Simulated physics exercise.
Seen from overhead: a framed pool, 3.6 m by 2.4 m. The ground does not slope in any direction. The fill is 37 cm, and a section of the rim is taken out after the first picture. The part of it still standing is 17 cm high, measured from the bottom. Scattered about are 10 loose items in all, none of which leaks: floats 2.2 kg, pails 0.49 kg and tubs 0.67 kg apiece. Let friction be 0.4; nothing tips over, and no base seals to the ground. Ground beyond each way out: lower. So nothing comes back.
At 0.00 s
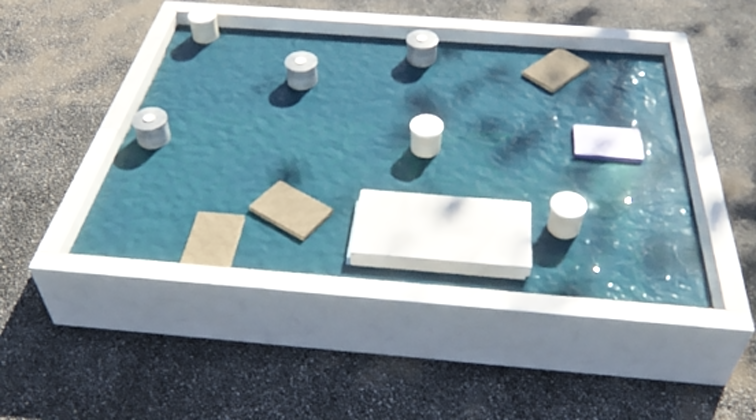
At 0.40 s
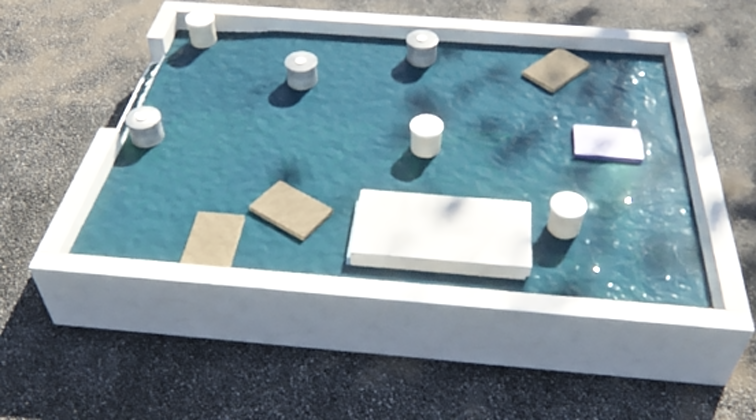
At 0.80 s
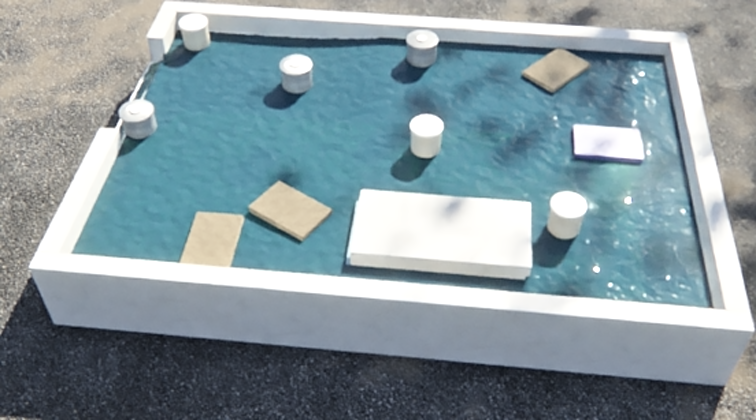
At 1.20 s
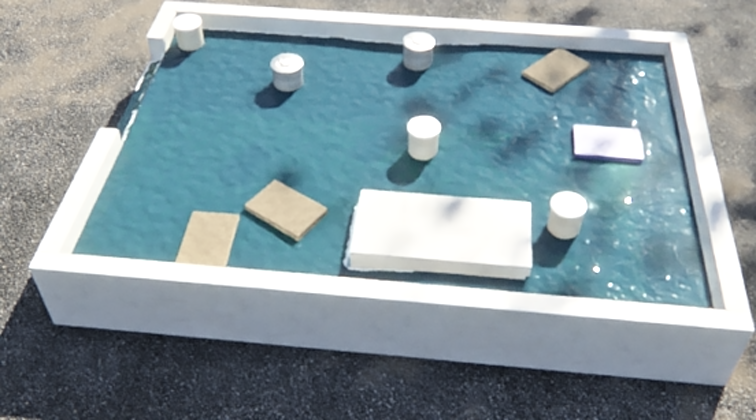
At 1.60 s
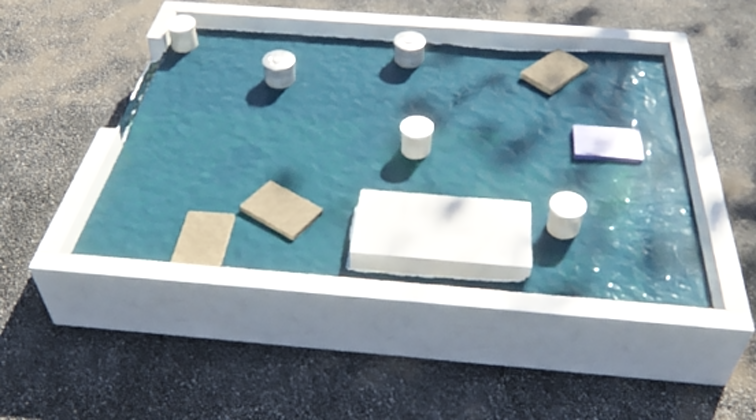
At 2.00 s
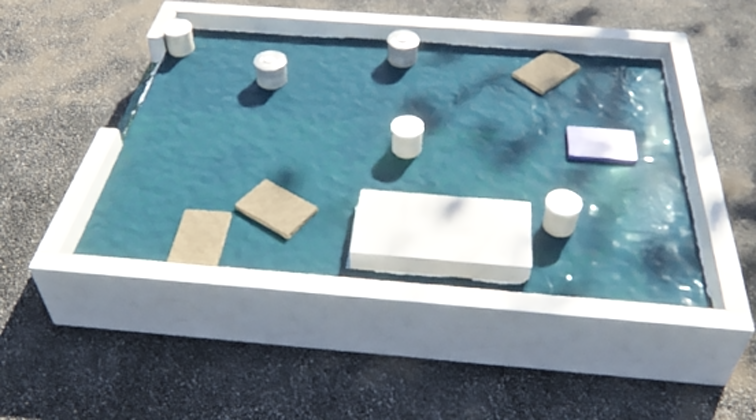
In a white-walled pool on gravelly ground, a section of the left rim disappeared, and the nearby white tubs drifted left, one leaving view, before most of the other floating things shifted slightly left too.
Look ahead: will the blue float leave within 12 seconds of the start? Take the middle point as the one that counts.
Still in the pool.
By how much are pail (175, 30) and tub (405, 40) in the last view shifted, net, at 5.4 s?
Going in order, that's 50 cm then 40 cm.
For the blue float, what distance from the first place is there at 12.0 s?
About 30 cm.
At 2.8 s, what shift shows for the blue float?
Around 10 centimetres.
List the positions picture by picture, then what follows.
The first frame shows the blue float at (608, 142), afloat; about 3000 L in view; 0 of 10 have shifted.
The second frame shows the blue float at (608, 142), afloat; 37 cm deep round most things; 1 of 10 have shifted.
The third frame shows the blue float at (608, 142), afloat; about 2930 L in view; 2 of 10 have shifted.
The fourth frame shows the blue float at (608, 142), afloat; about 2890 L in view; 3 of 10 have shifted.
The fifth frame shows the blue float at (607, 142) floats; 35 cm deep round most things; 7 of 10 have shifted.
The sixth frame shows the blue float at (601, 143), afloat, 4 cm from its start; 34 cm deep round most things; 8 of 10 have shifted.
After 2.8 s the blue float is near (593, 142), 0.1 m from its start, afloat; 1 of 10 are out; 9 afloat.
After 5.4 s the blue float is near (591, 141), 0.1 m from its start, afloat; 1 of 10 are out; 9 afloat.
After 8.0 s the blue float is near (572, 141), 0.2 m from its start, afloat; 1 of 10 are out; 9 afloat.
After 12.0 s the blue float is near (561, 142), 0.3 m from its start, afloat; 1 of 10 are out; 9 afloat.
